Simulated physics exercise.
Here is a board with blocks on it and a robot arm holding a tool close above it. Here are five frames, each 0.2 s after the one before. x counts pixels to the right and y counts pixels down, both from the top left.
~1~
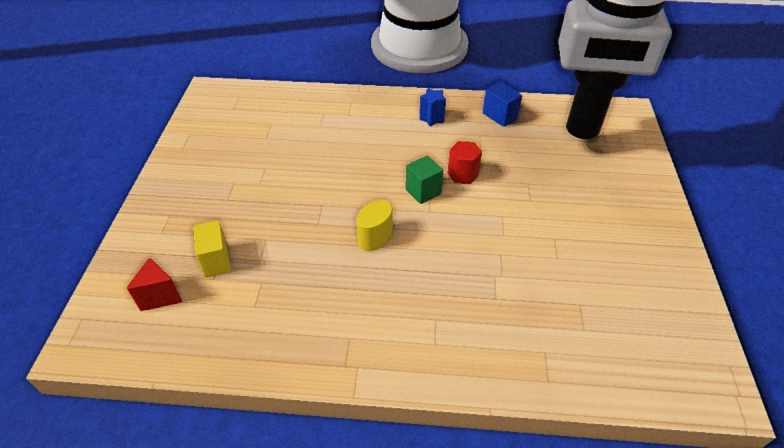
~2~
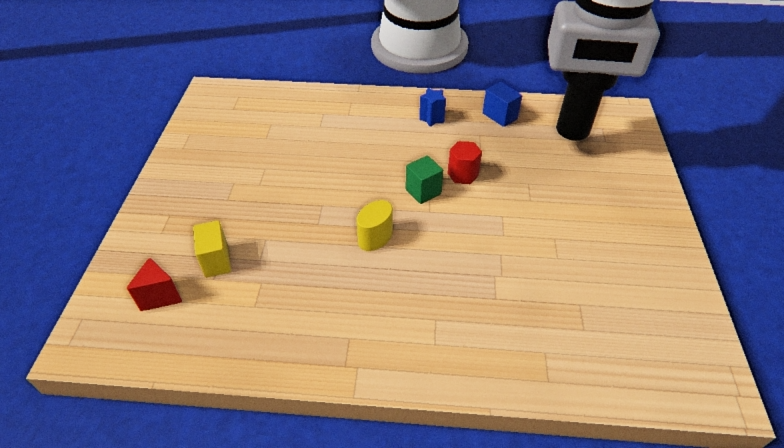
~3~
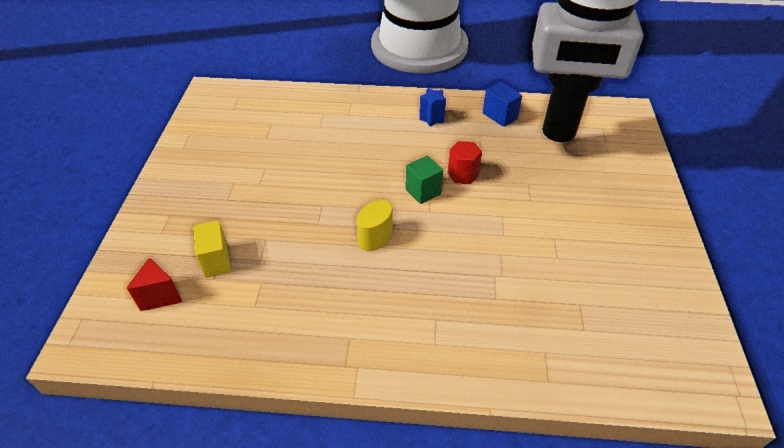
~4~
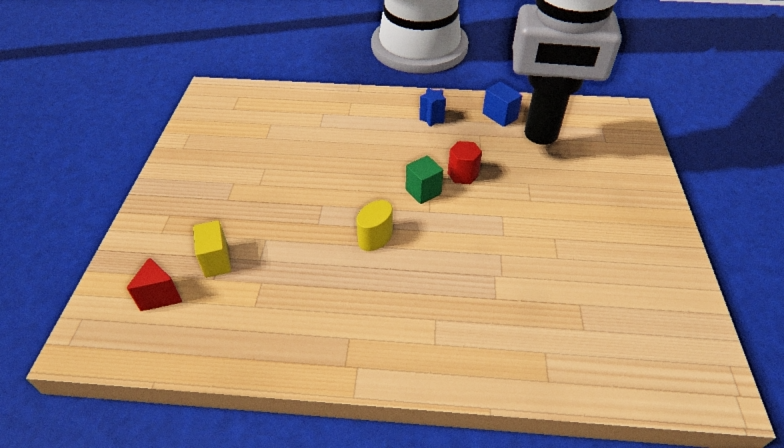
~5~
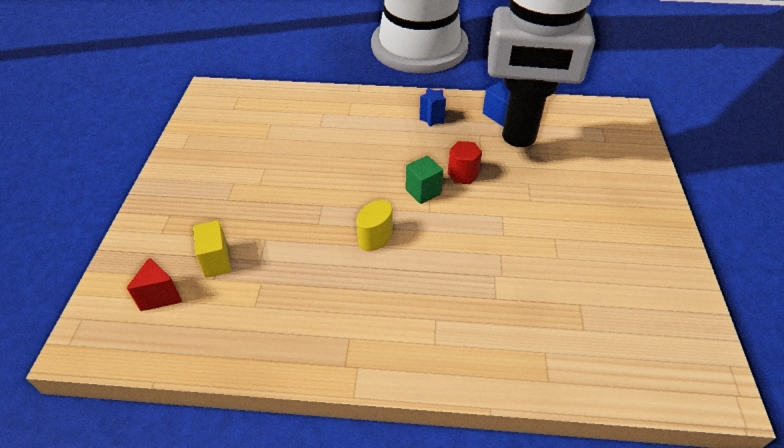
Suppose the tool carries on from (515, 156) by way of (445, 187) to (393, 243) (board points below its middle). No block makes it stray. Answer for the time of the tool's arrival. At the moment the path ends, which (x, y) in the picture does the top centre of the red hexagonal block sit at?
The centre of its top face lies at (374, 193).
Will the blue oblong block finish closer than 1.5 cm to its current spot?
Yes, it checks out.
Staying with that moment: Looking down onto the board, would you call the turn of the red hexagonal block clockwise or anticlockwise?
Direction: Clockwise.
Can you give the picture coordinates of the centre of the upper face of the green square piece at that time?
Expect it around (342, 190).
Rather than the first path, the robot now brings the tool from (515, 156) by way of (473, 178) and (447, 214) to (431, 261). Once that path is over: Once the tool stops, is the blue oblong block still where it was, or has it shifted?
It gets no push and keeps its place.
On the path given first. One third of the way, tool (469, 158); green square piece (417, 171); red hexagonal block (441, 159).
Two thirds of the way, tool (427, 186); green square piece (364, 189), turned 30° clockwise; red hexagonal block (394, 184), turned 20° clockwise.
At the end, tool (393, 226); yellow elliptical block (358, 221), turned 25° anticlockwise; green square piece (342, 190), turned 35° clockwise; red hexagonal block (374, 193), turned 55° clockwise; blue oblong block unmoved.
